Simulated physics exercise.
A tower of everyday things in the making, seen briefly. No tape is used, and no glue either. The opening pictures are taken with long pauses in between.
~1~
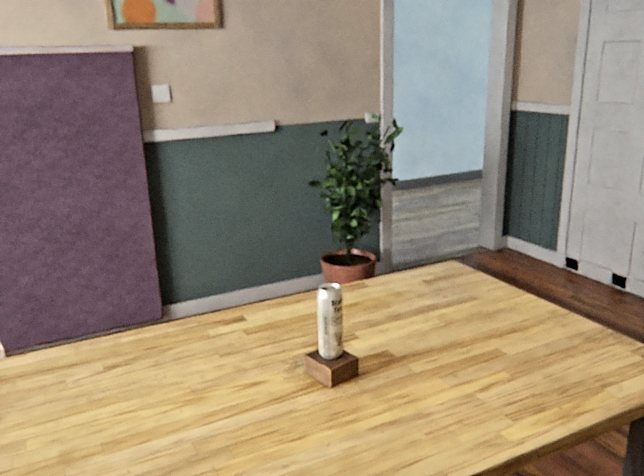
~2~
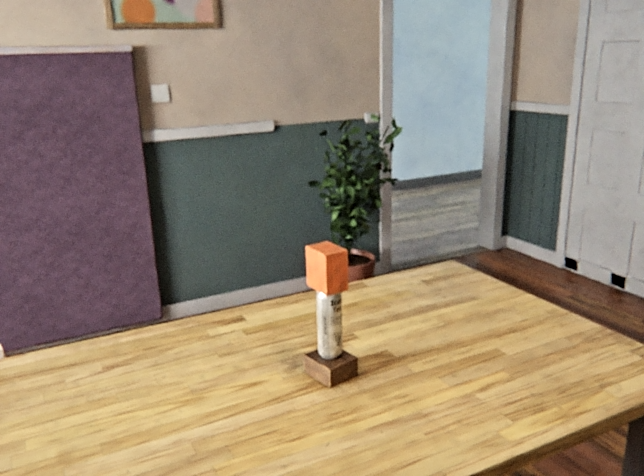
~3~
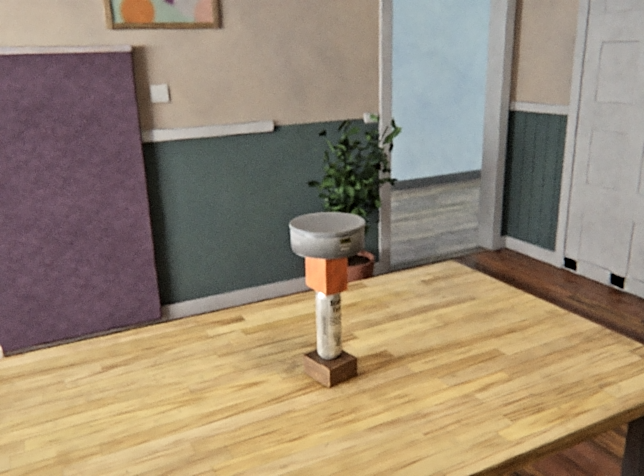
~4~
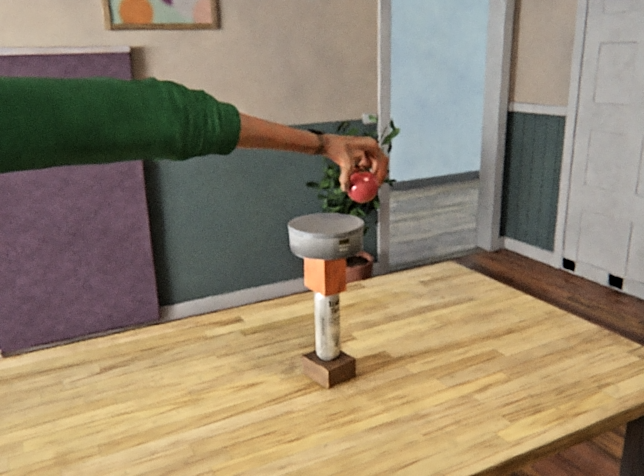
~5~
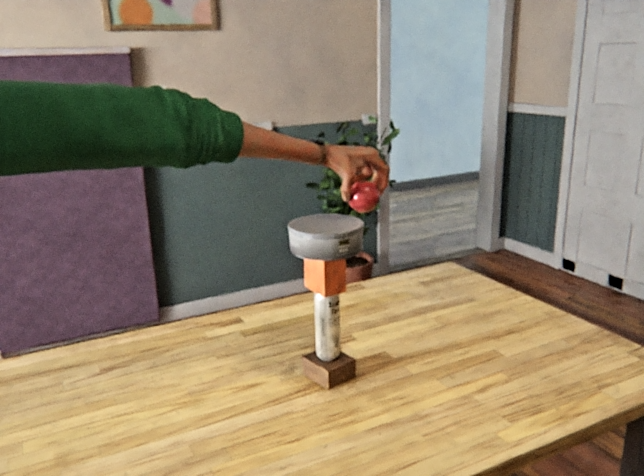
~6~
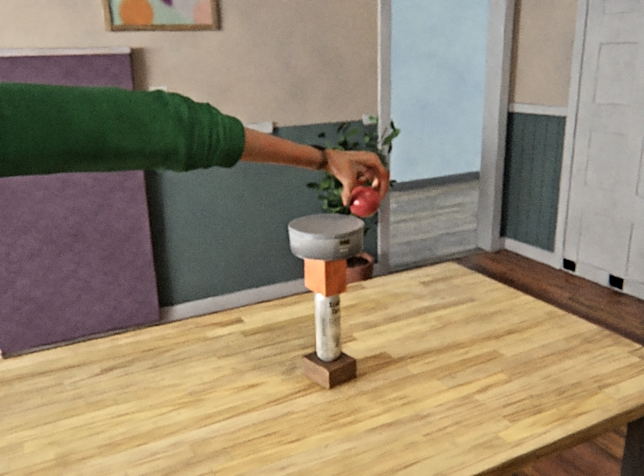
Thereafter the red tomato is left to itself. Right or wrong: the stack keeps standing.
Wrong, it comes down.
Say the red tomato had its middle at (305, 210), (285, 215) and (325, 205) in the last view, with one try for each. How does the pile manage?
So the first time it stays intact, the second time it tips over, and the third time it stays intact.
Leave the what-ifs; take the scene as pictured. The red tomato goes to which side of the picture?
It shifts to the viewer's right.
Then, 0.30 s later than the last frame, red tomato now fallen.
Then, 0.50 s later than the last frame, things are still on the move.
Then, 0.70 s later than the last frame, as before.
When it is over, fallen, red tomato; the other 4 as before. End places, in pixels of the last picture, red tomato near (412, 339). The pile comes apart.
